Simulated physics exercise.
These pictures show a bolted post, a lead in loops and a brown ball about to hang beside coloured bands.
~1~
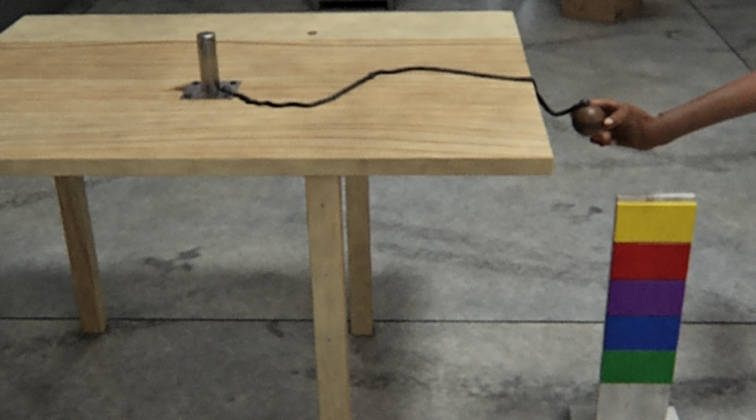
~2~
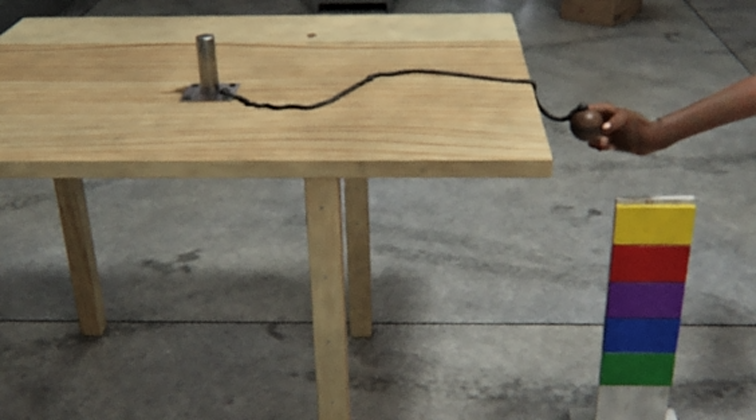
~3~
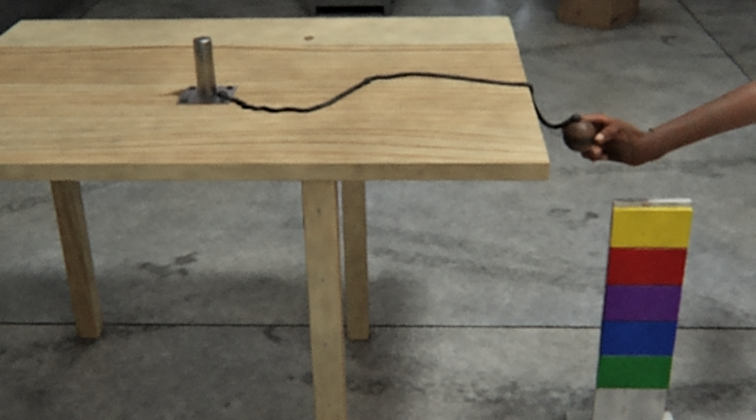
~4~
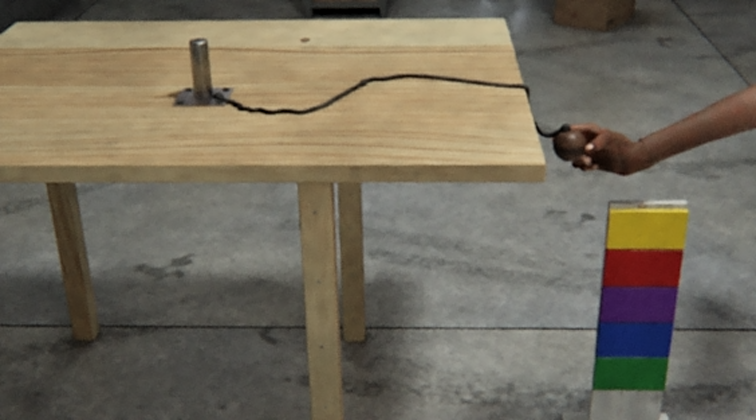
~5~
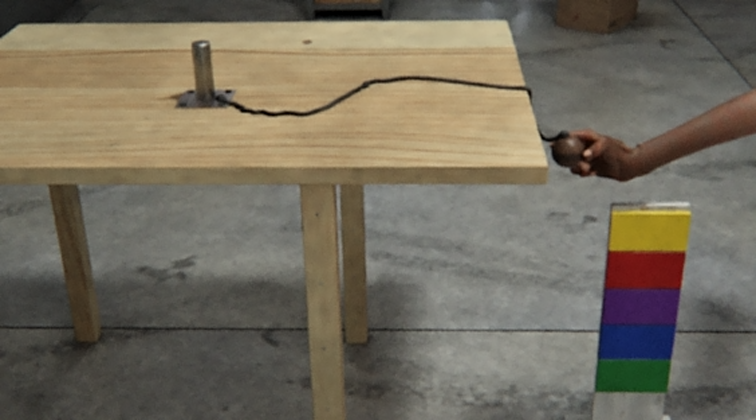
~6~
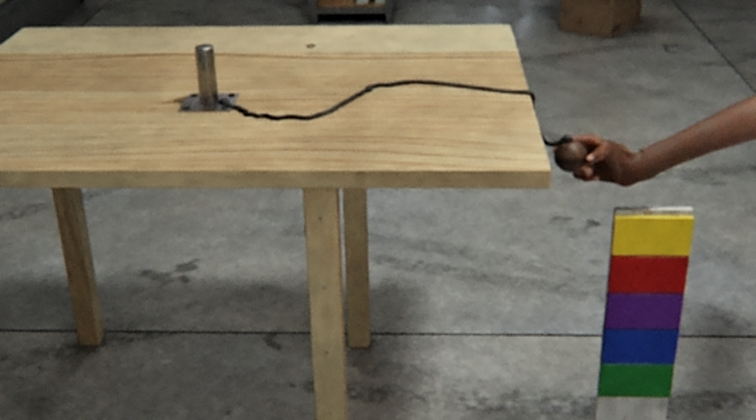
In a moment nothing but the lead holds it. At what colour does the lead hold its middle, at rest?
The lead holds its middle at red.
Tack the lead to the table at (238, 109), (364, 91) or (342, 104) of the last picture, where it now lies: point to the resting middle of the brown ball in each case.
About (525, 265), (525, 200) and (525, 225).
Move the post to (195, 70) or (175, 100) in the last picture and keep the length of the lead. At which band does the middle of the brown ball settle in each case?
Try by try: Yellow; yellow.
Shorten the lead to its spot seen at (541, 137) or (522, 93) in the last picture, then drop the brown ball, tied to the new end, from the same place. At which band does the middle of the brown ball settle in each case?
One after the other, yellow; no band.
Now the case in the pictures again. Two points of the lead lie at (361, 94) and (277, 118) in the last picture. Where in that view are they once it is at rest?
About (426, 101), and the other about (309, 102).
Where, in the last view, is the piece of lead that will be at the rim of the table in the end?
The one at (447, 84).
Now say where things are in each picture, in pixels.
In the first frame, brown ball (588, 120); yellow (655, 224); red (651, 262); purple (647, 299); blue (643, 334); green (639, 368).
In the second frame, brown ball (586, 125); lead through (247, 102) (320, 105) (371, 80) (435, 72) (516, 82).
In the third frame, brown ball (579, 135).
In the fourth frame, brown ball (570, 145); lead through (241, 106) (313, 109) (364, 84) (428, 77) (510, 86).
In the fifth frame, brown ball (568, 152).
In the sixth frame, brown ball (571, 156); lead through (246, 112) (319, 115) (370, 90) (433, 83) (515, 92).
Early on, ball near (554, 266); level with red.
Midway, ball near (502, 269); level with red.
Near the end, ball near (530, 274); level with red.
Finally, ball near (528, 276); level with red. At red.
